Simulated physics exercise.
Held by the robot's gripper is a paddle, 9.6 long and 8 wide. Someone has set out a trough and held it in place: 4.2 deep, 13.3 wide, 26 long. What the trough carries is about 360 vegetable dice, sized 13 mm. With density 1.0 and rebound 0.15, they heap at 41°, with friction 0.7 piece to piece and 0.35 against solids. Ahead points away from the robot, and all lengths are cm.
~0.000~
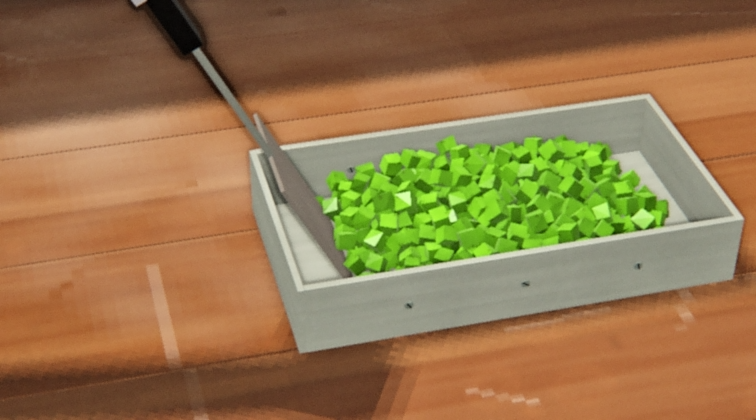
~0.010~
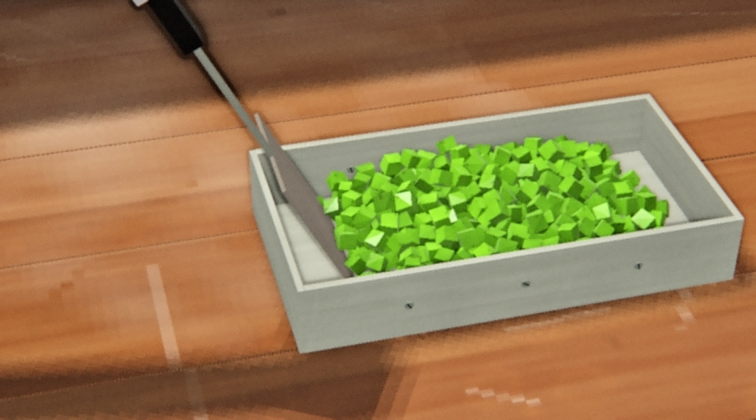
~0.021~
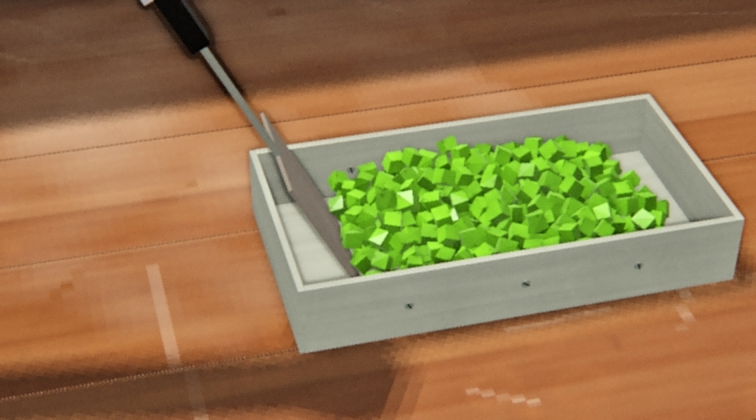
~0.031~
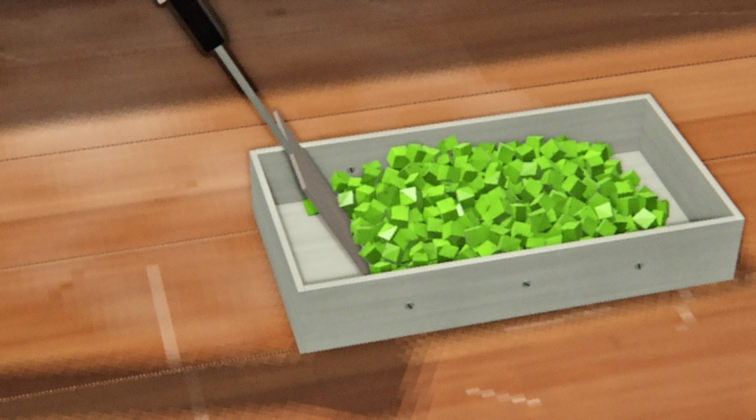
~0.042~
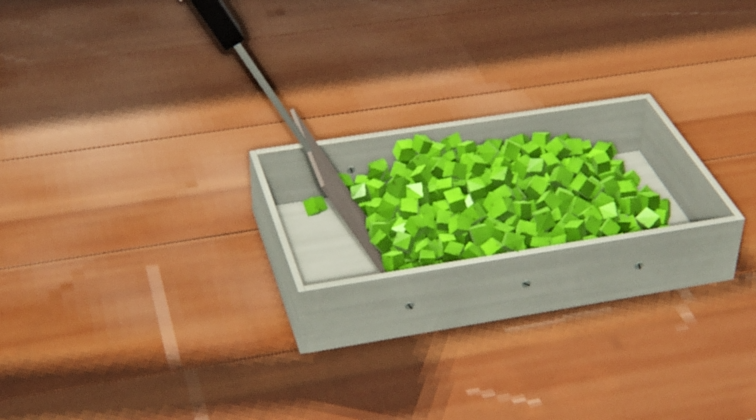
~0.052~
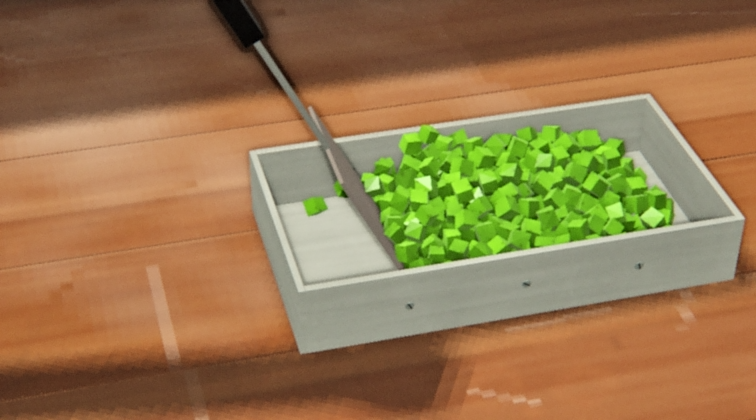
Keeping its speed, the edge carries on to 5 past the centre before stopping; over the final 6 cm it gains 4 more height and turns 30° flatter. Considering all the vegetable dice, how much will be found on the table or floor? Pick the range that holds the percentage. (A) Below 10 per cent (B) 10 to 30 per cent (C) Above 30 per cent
Answer: B.
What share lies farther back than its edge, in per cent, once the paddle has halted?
About 25 percent.
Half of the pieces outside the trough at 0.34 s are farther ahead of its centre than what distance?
About 18 cm.
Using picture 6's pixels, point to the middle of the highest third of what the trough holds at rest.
It is centred near (641, 167) in the last view.
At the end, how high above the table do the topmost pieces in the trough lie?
Some 6.0 cm above the table.
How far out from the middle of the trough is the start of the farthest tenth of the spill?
That's near 30 cm.
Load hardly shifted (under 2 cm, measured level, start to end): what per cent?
I'd say some 10 in a hundred.
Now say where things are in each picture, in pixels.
The paddle top edge at (268, 151), sloping 63°; upper third of the load around (495, 201), from x 315 to 675, top at y 145; 361 in the trough, in the first picture.
The paddle top edge at (269, 151), sloping 63°; upper third of the load around (495, 201), from x 315 to 675, top at y 145, in the second picture.
The paddle top edge at (275, 150), sloping 63°; upper third of the load around (495, 199), from x 315 to 675, top at y 145, in the third picture.
The paddle top edge at (289, 149), sloping 63°; upper third of the load around (495, 198), from x 315 to 675, top at y 145, in the fourth picture.
The paddle top edge at (306, 146), sloping 63°; upper third of the load around (495, 195), from x 315 to 680, top at y 140, in the fifth picture.
The paddle top edge at (325, 144), sloping 63°; upper third of the load around (501, 190), from x 315 to 680, top at y 135; 361 in the trough, in the sixth picture.
After 0.09 s, sloping 63°, highest piece 7 above the table; 361 in the trough.
After 0.12 s, sloping 52°, highest piece 8 above the table; 360 in the trough, 1 on the blade or in flight.
After 0.34 s, sloping 33°, highest piece 7 above the table; 300 in the trough, 47 on the table or floor, 14 on the blade or in flight.
After 1.39 s, sloping 33°, highest piece 6 above the table; 295 in the trough, 65 on the table or floor, 1 on the blade or in flight.
In the end, 295 in the trough, 65 on the table or floor, 1 on the blade or in flight. That is 18 % on the table or floor.
